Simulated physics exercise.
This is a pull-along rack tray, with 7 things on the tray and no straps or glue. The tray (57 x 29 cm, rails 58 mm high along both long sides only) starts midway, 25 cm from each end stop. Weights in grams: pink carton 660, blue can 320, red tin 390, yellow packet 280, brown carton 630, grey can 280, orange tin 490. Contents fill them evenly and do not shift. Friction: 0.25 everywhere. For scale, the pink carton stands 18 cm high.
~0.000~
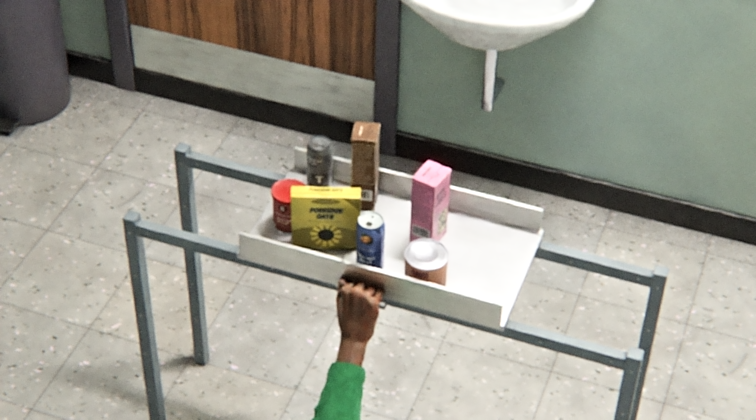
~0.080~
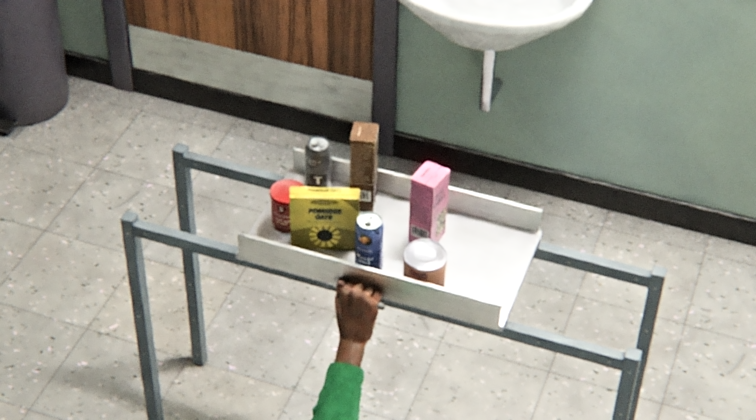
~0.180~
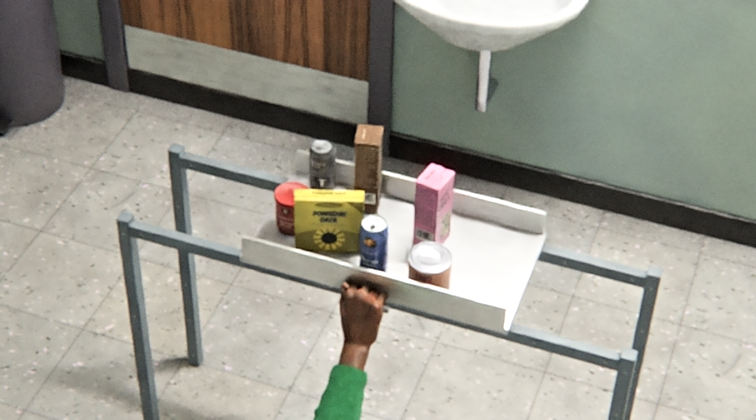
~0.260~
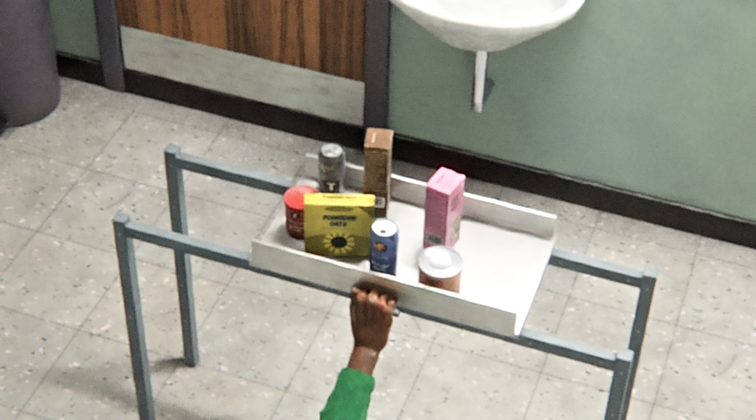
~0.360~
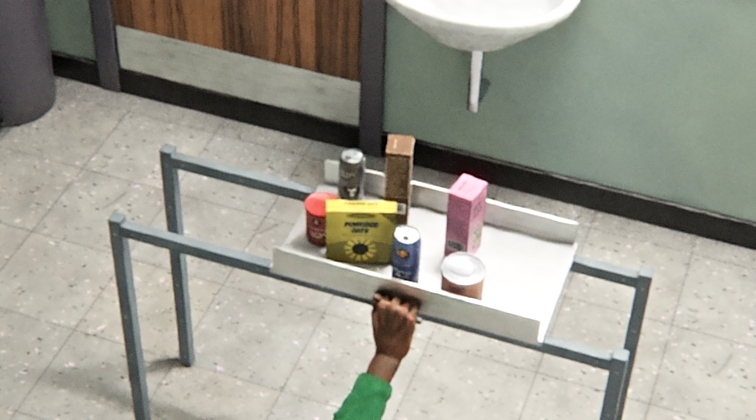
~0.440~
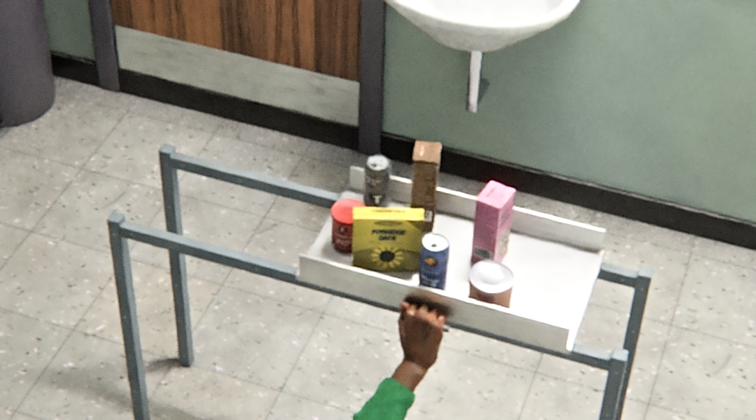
A white tray on a blue-grey metal rack, seen from above in a room with speckled floor tiles, a wooden door and a white sink, sits before a green-sleeved arm. It carries a red tin, yellow packet and grey can at left, a brown carton and blue can mid-tray, and a pink carton and orange tin at right. The hand grips the near edge and, after a still start, slides the tray rightward along the rails, while the view shifts slightly.
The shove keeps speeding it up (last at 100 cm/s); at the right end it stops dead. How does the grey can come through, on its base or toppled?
The grey can stays upright.
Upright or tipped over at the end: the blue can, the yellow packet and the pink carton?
The blue can is still upright; the yellow packet stays upright; the pink carton topples.
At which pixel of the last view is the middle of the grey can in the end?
At about (499, 215).
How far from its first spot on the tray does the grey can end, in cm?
Some 19 cm.
Around 0.64 s, tray has slid 25 cm right; grey can shifted 9 cm near (455, 204); pink carton at 8° to upright; brown carton shifted 9 cm.
Around 0.74 s, tray has slid 25 cm right; grey can shifted 15 cm near (480, 210); pink carton at 28° to upright; brown carton at 10° to upright.
Around 1.04 s, tray has slid 25 cm right; pink carton and orange tin now off the tray; grey can shifted 19 cm near (499, 215); brown carton on its side.
Finally (1.5 s), off the tray and tipped over, pink carton; off the tray but upright, orange tin; on their side or leaning hard on the tray, brown carton; not toppled but over 5 cm from the start, blue can, red tin, yellow packet and grey can. In the last view, grey can near (499, 215).
